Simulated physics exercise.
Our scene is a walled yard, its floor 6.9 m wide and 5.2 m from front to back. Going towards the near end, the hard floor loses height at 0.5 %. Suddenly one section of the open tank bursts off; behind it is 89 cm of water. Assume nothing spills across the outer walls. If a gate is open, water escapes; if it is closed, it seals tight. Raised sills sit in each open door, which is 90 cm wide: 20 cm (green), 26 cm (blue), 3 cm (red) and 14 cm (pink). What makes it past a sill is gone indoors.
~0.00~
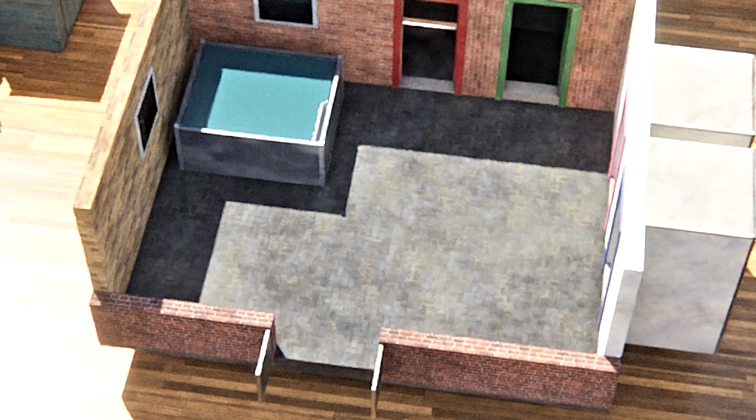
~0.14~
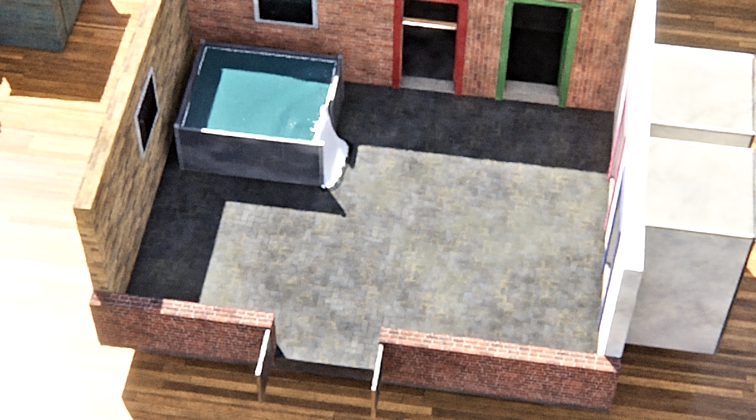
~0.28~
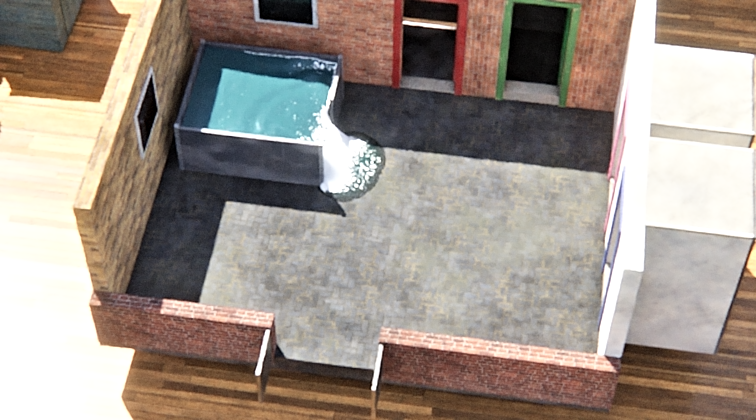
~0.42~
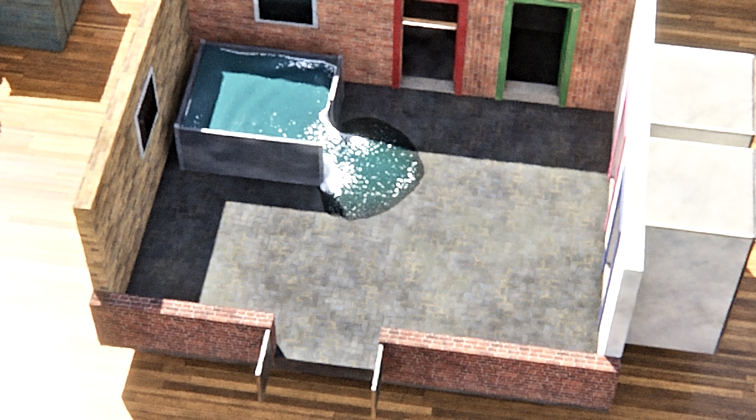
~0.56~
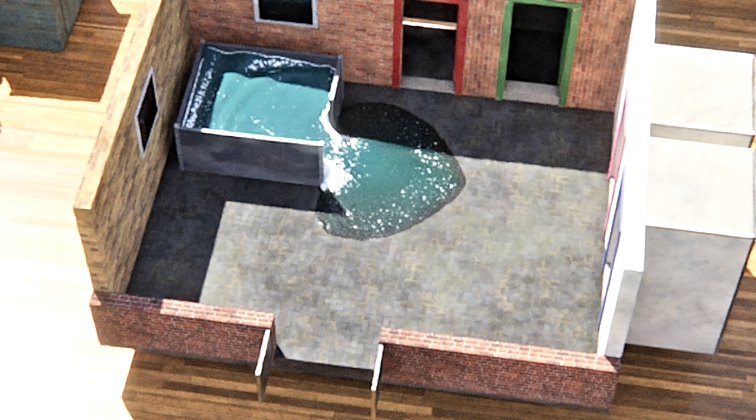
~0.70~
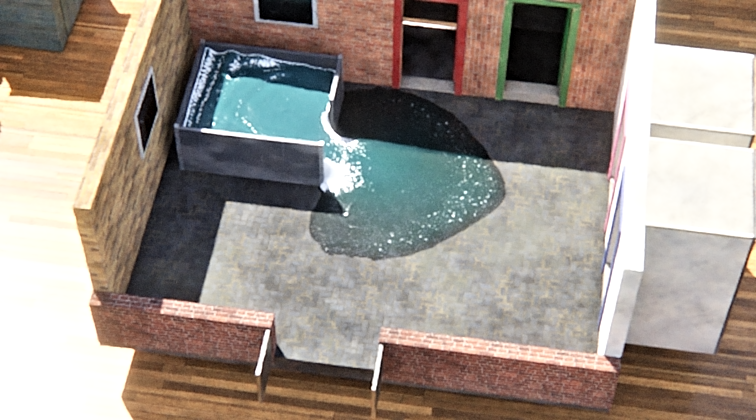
Water burst out of the right side of a dark open tank in a brick-walled yard, foaming white at first, then spreading across the grey floor in a wide, rounded, blue-green sheet.
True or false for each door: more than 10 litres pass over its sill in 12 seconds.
Per door: The green door: False; the blue door: False; the red door: True; the pink door: True.
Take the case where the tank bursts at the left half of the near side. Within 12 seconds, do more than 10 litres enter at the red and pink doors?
Door red goes beyond, door pink stays within.
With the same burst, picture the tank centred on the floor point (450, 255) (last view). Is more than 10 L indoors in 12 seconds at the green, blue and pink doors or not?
Checking each door against the limit: Green does not exceed it, blue tops it, pink does not exceed it.
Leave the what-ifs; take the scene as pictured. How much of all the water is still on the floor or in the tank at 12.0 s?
Roughly 88 in a hundred.
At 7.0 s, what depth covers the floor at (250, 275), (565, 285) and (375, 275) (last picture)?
Depths: About 4, 12 and 10 centimetres.
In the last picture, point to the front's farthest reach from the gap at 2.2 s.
That's around (593, 383) in the last picture.
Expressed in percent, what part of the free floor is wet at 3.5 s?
Covered: Roughly 60 per cent.
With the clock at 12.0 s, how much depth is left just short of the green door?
I'd put it at around 7.5 cm deep.
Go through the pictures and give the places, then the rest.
The open tank at (260, 95) is whole and still, 89 cm deep, in the first picture.
The front is at (332, 186), 0.5 m from the gap at (325, 149); 0.2 m2 of floor is under water; 89 cm left at the back of the open tank, in the second picture.
Water pours out at (325, 150) and has run 0.9 m, to (381, 158); typically 12 cm deep outside, 89 cm at the open tank's back, in the third picture.
The front is at (416, 180), 1.5 m from the gap at (325, 151); 2.0 m2 of floor is under water; 88 cm left at the back of the open tank, in the fourth picture.
The front is at (458, 188), 2.1 m from the gap at (325, 150); 4.0 m2 of floor is under water; 82 cm left at the back of the open tank, in the fifth picture.
Water pours out at (325, 150) and has run 2.7 m, to (495, 202); typically 5 cm deep outside, 74 cm at the open tank's back, in the sixth picture.
After 1.4 s water covers 50 % of the floor and is deepest (40 cm) near (339, 171); green door 9 cm at the sill, 0 L in, blue door not reached, red door 5 cm at the sill, 7 L in, pink door 19 cm at the sill, 0 L in.
After 2.2 s water covers 60 % of the floor and is deepest (52 cm) near (593, 383); green door 14 cm at the sill, 0 L in, blue door 24 cm at the sill, 0 L in, red door 4 cm at the sill, 15 L in, pink door 29 cm at the sill, 33 L in.
After 3.5 s water covers 60 % of the floor and is deepest (26 cm) near (586, 308); green door 16 cm at the sill, 0 L in, blue door 19 cm at the sill, 0 L in, red door 3 cm at the sill, 20 L in, pink door 21 cm at the sill, 93 L in.
After 7.0 s water covers 85 % of the floor and is deepest (17 cm) near (580, 381); green door 14 cm at the sill, 0 L in, blue door 14 cm at the sill, 0 L in, red door 6 cm at the sill, 32 L in, pink door 11 cm at the sill, 112 L in.
After 12.0 s water covers 100 % of the floor and is deepest (14 cm) near (180, 117); green door 7 cm at the sill, 0 L in, blue door 10 cm at the sill, 0 L in, red door 5 cm at the sill, 64 L in, pink door 8 cm at the sill, 113 L in.
